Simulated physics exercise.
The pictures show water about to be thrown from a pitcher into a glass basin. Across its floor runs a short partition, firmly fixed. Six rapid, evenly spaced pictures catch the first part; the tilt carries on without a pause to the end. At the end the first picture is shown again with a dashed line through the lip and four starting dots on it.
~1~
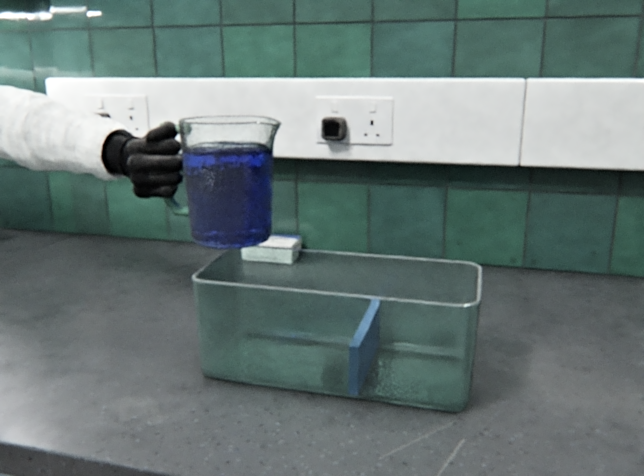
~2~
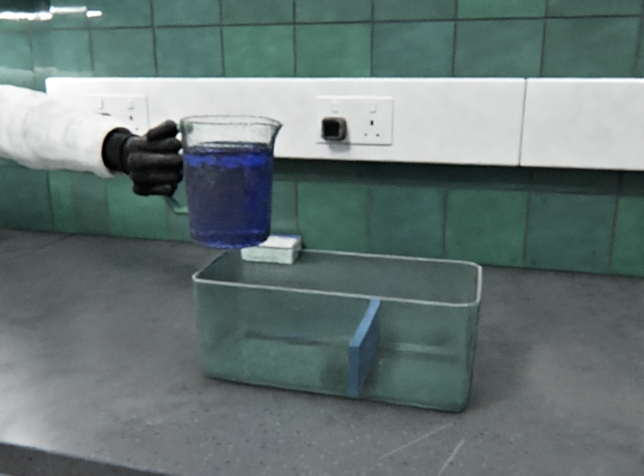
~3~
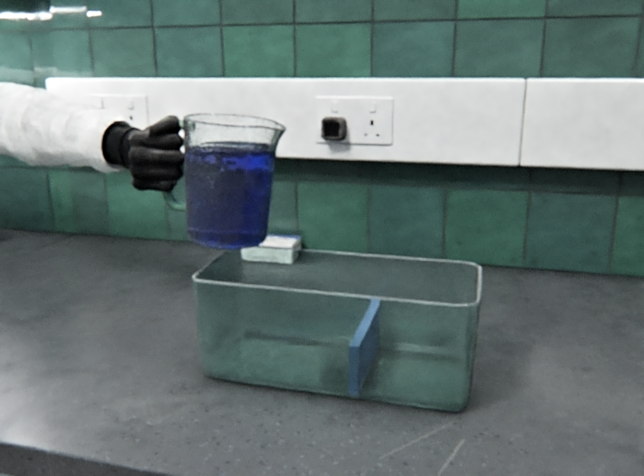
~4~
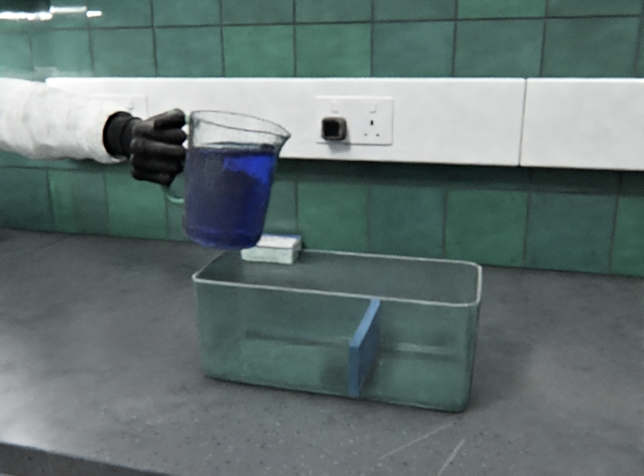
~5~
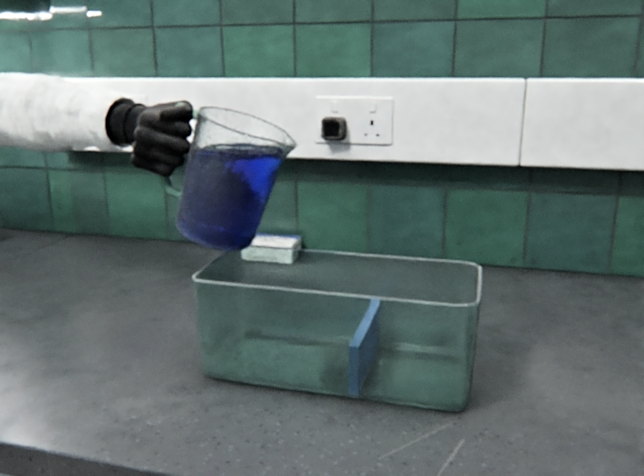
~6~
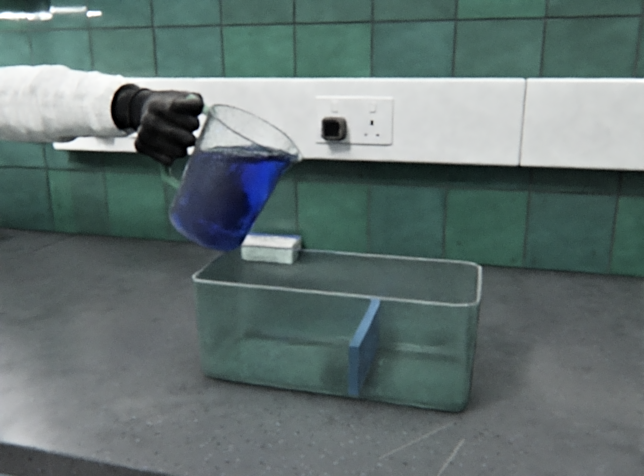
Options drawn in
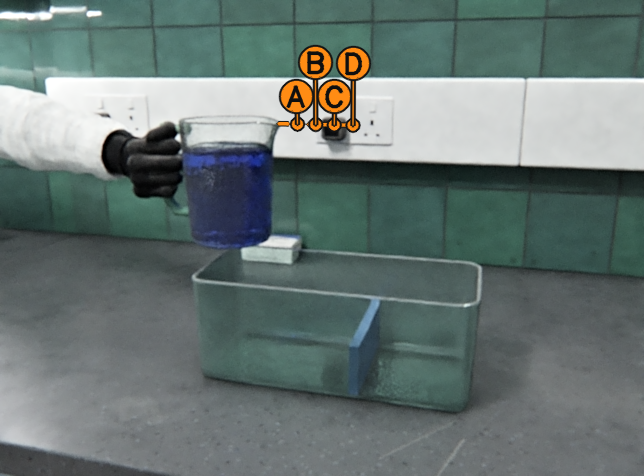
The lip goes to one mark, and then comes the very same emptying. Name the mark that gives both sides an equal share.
The answer is place A.
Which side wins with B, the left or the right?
More ends on the right.
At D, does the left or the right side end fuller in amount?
The right one.
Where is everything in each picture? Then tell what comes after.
The first frame shows upright, lip at (279, 123); basin from (203, 372) to (469, 408); top of the wall at (366, 321); nothing has left yet.
The second frame shows upright, lip at (280, 125); nothing has left yet.
The third frame shows tipped about 5°, lip at (284, 129); nothing has left yet.
The fourth frame shows tipped about 11°, lip at (289, 136); nothing has left yet.
The fifth frame shows tipped about 19°, lip at (295, 146); nothing has left yet.
The sixth frame shows tipped about 29°, lip at (300, 158); nothing has left yet.
In orange, A at (297, 124); B at (315, 124); C at (334, 124); D at (353, 125).
With A, about 53 % ends left of the wall and 47 % right of it.
With B, about 20 % ends left of the wall and 79 % right of it.
With C, about 3 % ends left of the wall and 96 % right of it.
With D, about 4 % ends left of the wall and 94 % right of it.
